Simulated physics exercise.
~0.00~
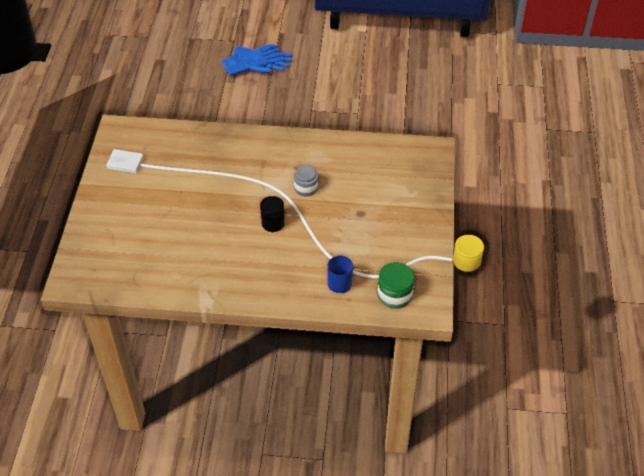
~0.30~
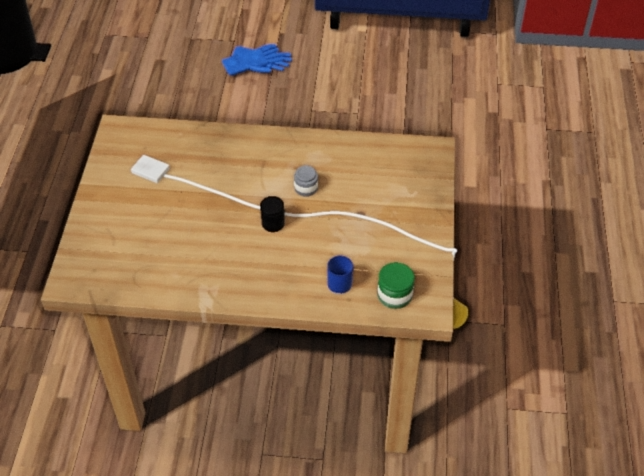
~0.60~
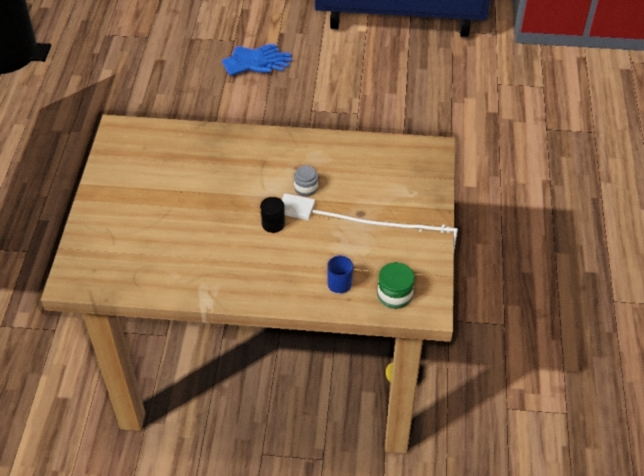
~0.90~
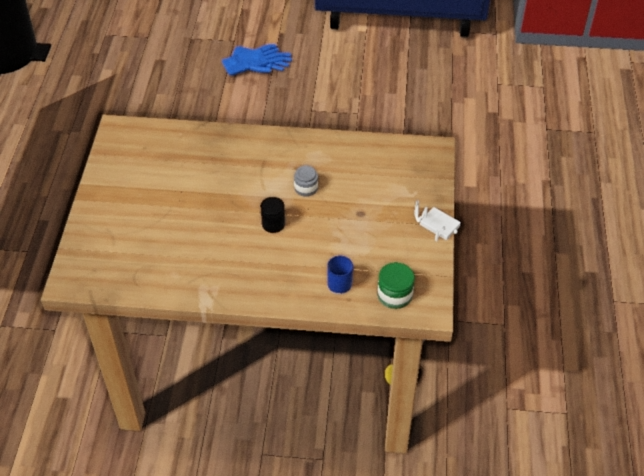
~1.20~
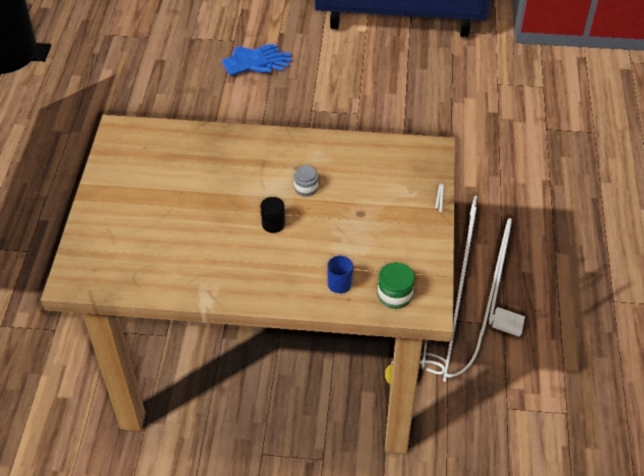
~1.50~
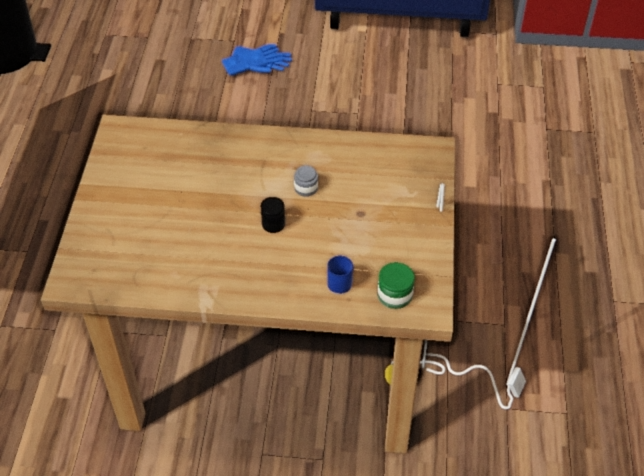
Yellow cylinder dropping off a wooden table's right side, its white cable dragging a white block across and onto the floor.
